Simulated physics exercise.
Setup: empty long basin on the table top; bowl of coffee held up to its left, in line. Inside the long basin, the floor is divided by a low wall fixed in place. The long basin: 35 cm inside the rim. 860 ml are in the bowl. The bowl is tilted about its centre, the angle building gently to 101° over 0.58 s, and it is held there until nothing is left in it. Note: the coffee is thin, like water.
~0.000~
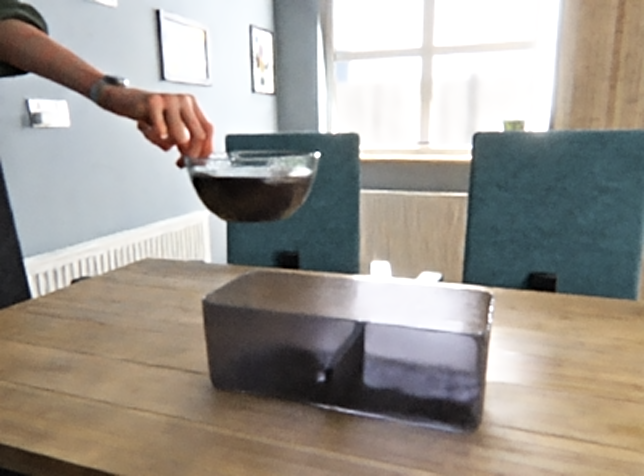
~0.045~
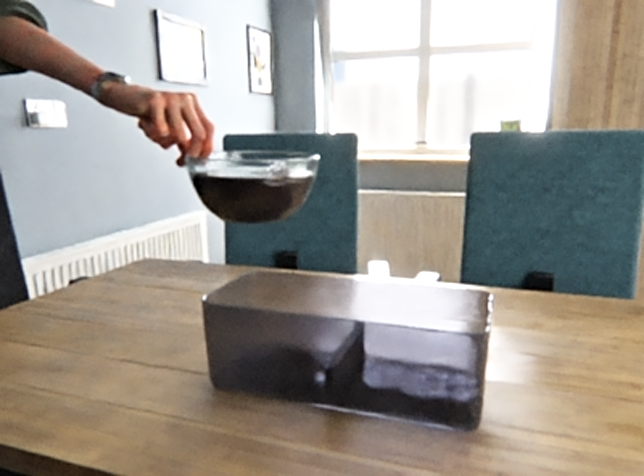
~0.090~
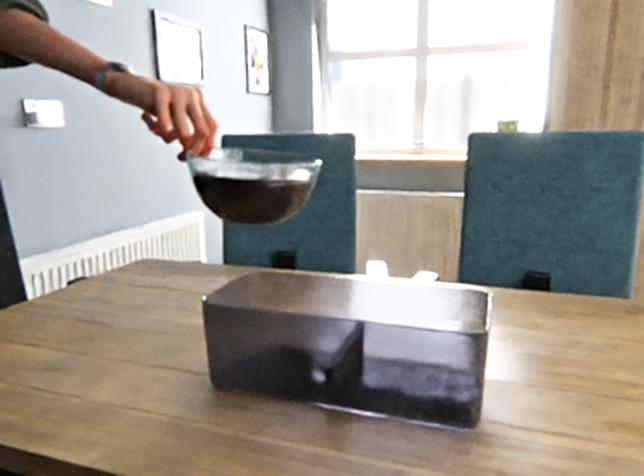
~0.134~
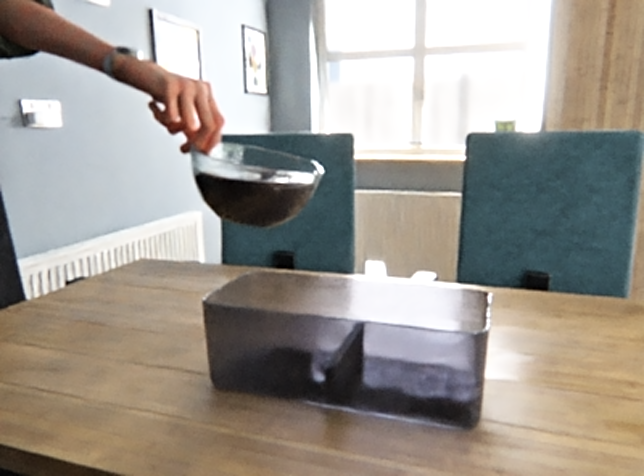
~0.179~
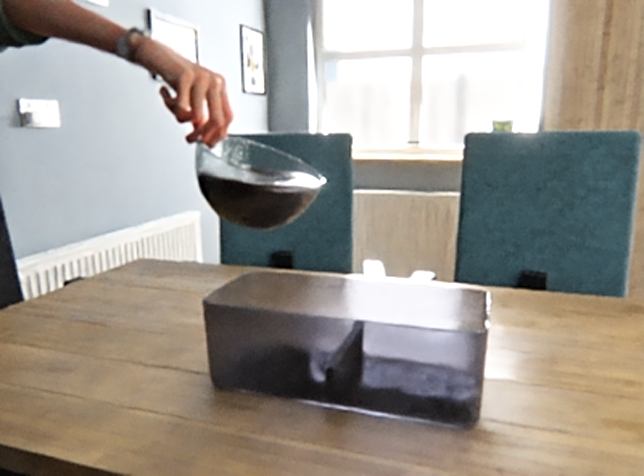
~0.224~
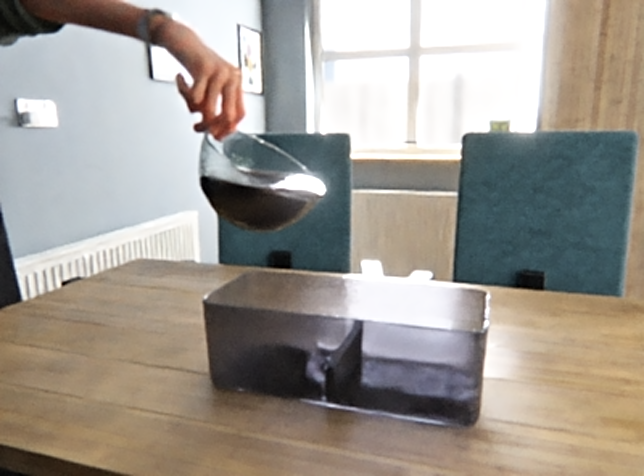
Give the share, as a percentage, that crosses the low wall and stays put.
Around 50 %.
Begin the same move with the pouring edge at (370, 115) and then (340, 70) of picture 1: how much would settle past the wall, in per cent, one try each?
80 per cent first, 75 per cent second.
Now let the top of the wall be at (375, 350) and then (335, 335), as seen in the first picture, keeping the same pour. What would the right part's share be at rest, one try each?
Result: 15 per cent, then 60 per cent.
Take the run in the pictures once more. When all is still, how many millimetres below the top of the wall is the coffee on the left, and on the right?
The left comes to roughly 32 mm and the right to roughly 32 mm.
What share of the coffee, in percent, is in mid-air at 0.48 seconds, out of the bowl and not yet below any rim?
Share: Roughly 42 per cent.
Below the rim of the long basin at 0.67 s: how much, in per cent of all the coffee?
I reckon close to 92 per cent.
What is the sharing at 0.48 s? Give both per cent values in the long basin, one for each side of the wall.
Left roughly 8 per cent, right roughly 32.
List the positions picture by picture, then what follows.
The first frame shows tilt 0°; pouring edge (313, 157); surface from (204, 171) to (311, 173); the long basin's rim runs from (227, 285) to (491, 313); the wall's top is at (347, 345).
The second frame shows tilt 2°; pouring edge (314, 160); surface from (204, 171) to (311, 175).
The third frame shows tilt 6°; pouring edge (315, 165); surface from (205, 170) to (312, 177).
The fourth frame shows tilt 13°; pouring edge (318, 174); surface from (207, 168) to (314, 181).
The fifth frame shows tilt 22°; pouring edge (319, 186); surface from (209, 168) to (318, 184).
The sixth frame shows tilt 33°; pouring edge (318, 200); surface from (211, 171) to (320, 192); 2 per cent is over the edge.
After 0.48 s the tilt is 94° and 18 per cent is still to pour, 8 is left of the wall and 32 right of it.
After 0.67 s the tilt is 101° and 1 per cent is still to pour, 42 is left of the wall and 50 right of it.
After 0.87 s the tilt is 101° and 0 per cent is still to pour, 47 is left of the wall and 49 right of it.
After 1.08 s the tilt is 101° and 0 per cent is still to pour, 48 is left of the wall and 50 right of it.
In the end 48 per cent lies left of the wall, 50 right of it and 2 outside.
